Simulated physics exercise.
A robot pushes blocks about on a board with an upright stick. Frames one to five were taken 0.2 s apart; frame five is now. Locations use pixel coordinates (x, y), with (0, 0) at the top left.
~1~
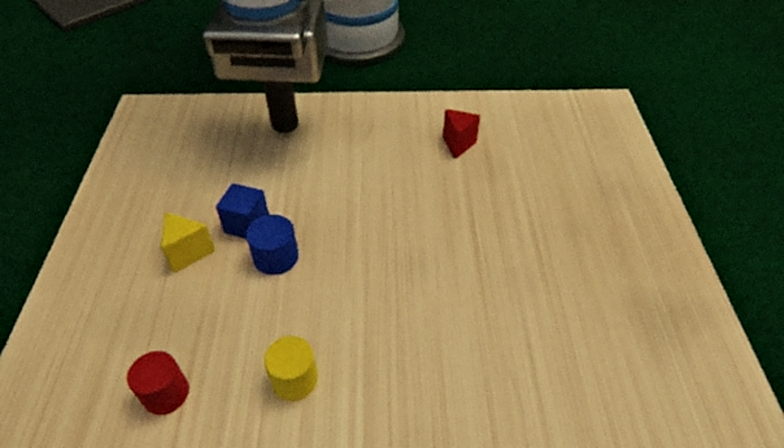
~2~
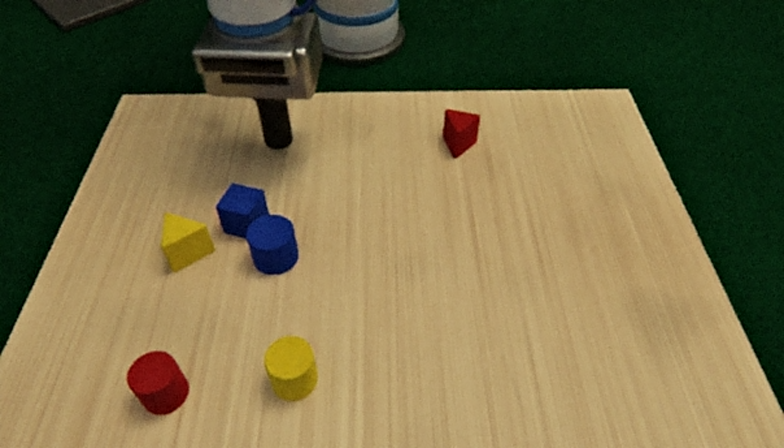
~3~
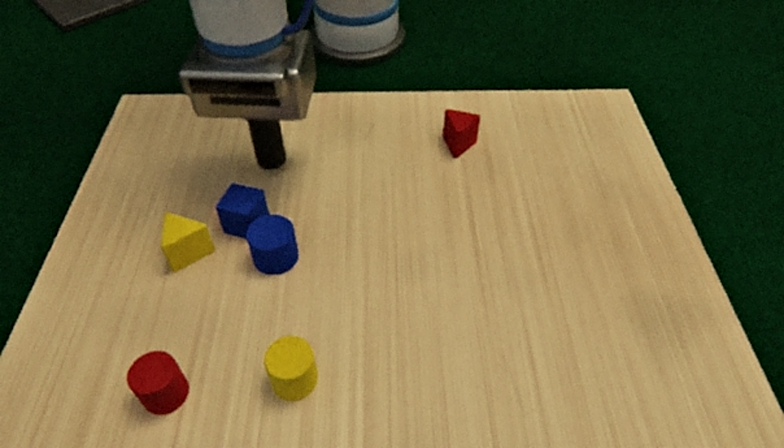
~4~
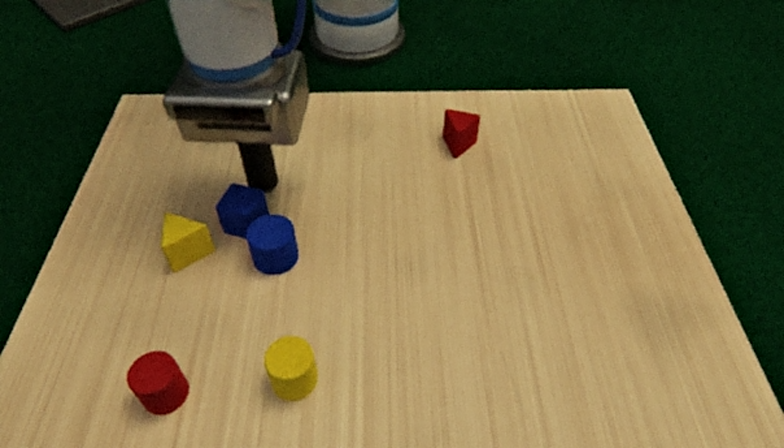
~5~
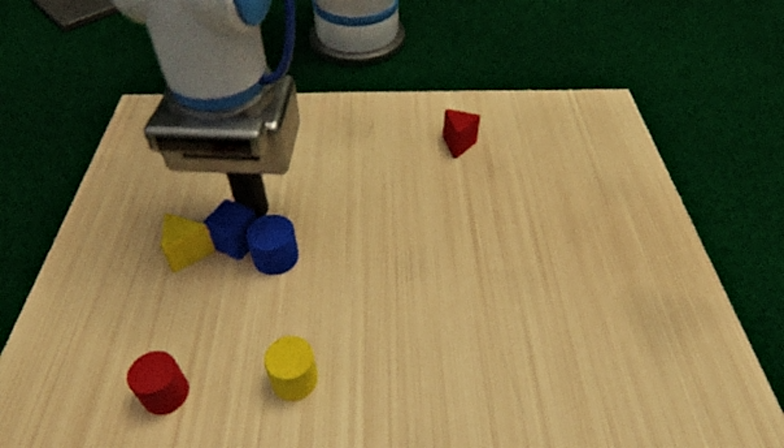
A robot arm moves its stick toward the viewer and nudges the blue cube slightly.
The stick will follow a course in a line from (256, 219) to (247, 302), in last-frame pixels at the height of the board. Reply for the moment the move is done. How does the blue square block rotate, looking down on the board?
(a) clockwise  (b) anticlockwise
a: Clockwise.
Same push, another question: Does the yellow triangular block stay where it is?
The answer is no.
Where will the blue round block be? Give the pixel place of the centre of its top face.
Most likely (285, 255).
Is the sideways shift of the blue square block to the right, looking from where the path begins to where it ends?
Short answer: Yes.
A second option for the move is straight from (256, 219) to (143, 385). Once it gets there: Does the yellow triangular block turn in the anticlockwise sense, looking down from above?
Answer: No.
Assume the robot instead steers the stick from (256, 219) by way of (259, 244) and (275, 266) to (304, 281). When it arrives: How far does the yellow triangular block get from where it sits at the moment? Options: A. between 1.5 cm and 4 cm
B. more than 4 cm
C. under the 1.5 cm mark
Choice C: Under the 1.5 cm mark.
On the path given first. One third of the way, stick at (252, 235); yellow triangular block at (170, 233), turned 35° clockwise; blue square block at (217, 239), turned 20° clockwise; blue round block at (274, 239).
Two thirds of the way, stick at (249, 263); yellow triangular block at (167, 235), turned 50° clockwise; blue square block at (205, 254), turned 50° clockwise; blue round block at (284, 254).
At the end, stick at (244, 294); yellow triangular block at (167, 235), turned 50° clockwise; blue square block at (204, 255), turned 55° clockwise; blue round block at (285, 255); yellow round block unmoved.
